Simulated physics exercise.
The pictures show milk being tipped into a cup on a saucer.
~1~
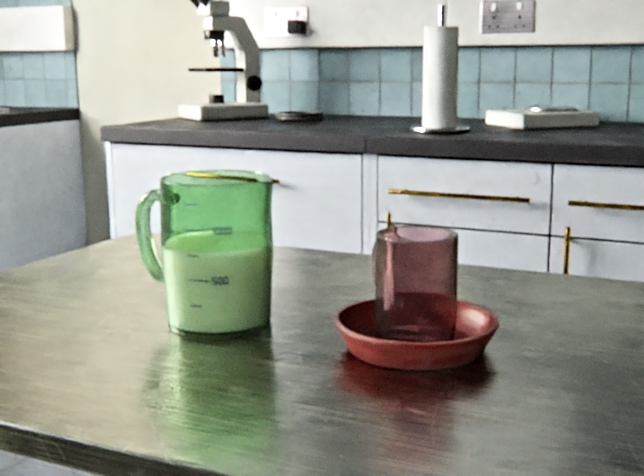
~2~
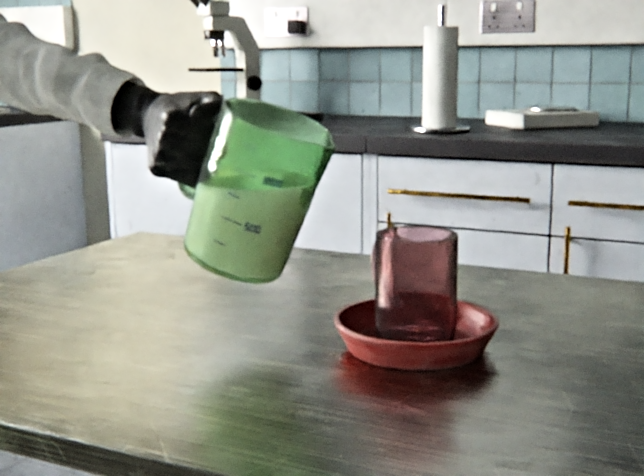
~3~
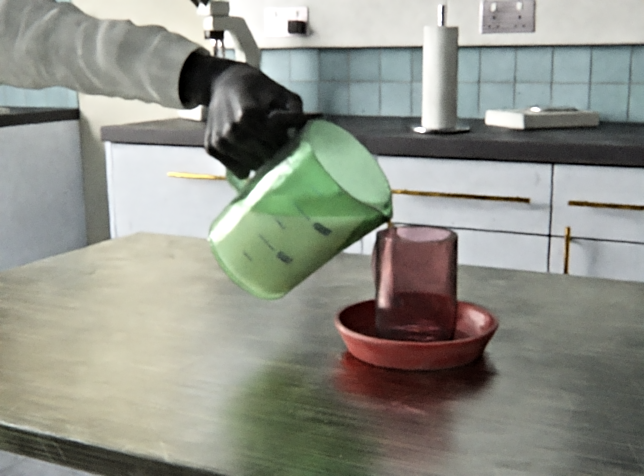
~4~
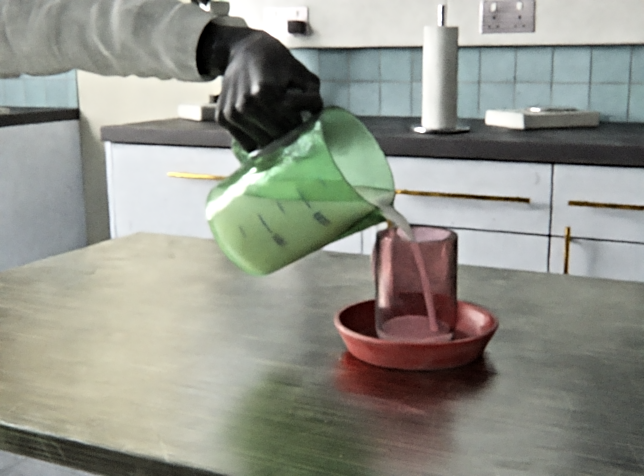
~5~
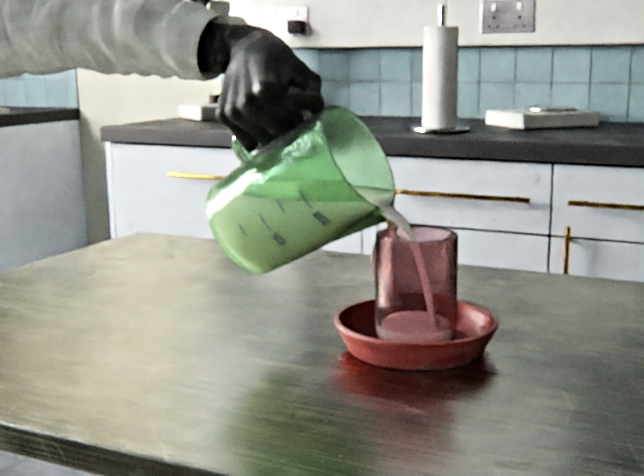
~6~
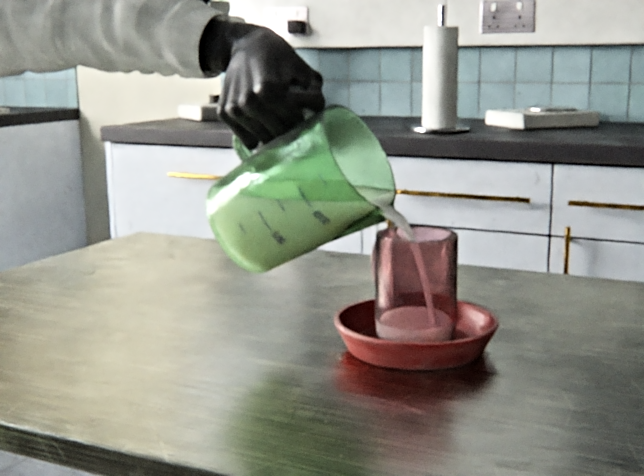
Black-gloved hand lifting a green jug of milk, tilting it to the right and pouring a thin stream into a reddish cup.
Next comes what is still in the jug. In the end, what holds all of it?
Not even the saucer holds it; it reaches the table.
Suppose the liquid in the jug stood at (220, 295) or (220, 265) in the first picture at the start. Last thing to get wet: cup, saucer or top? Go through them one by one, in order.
As listed: No farther than the cup, saucer too.
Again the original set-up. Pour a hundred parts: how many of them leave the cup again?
Estimate: Close to 45 percent.
Soon after, the cup is nearly full; the saucer is dry.
Later, the cup is full to the brim; the saucer is nearly full.
In the end, the cup is full to the brim; the saucer is full and running over.
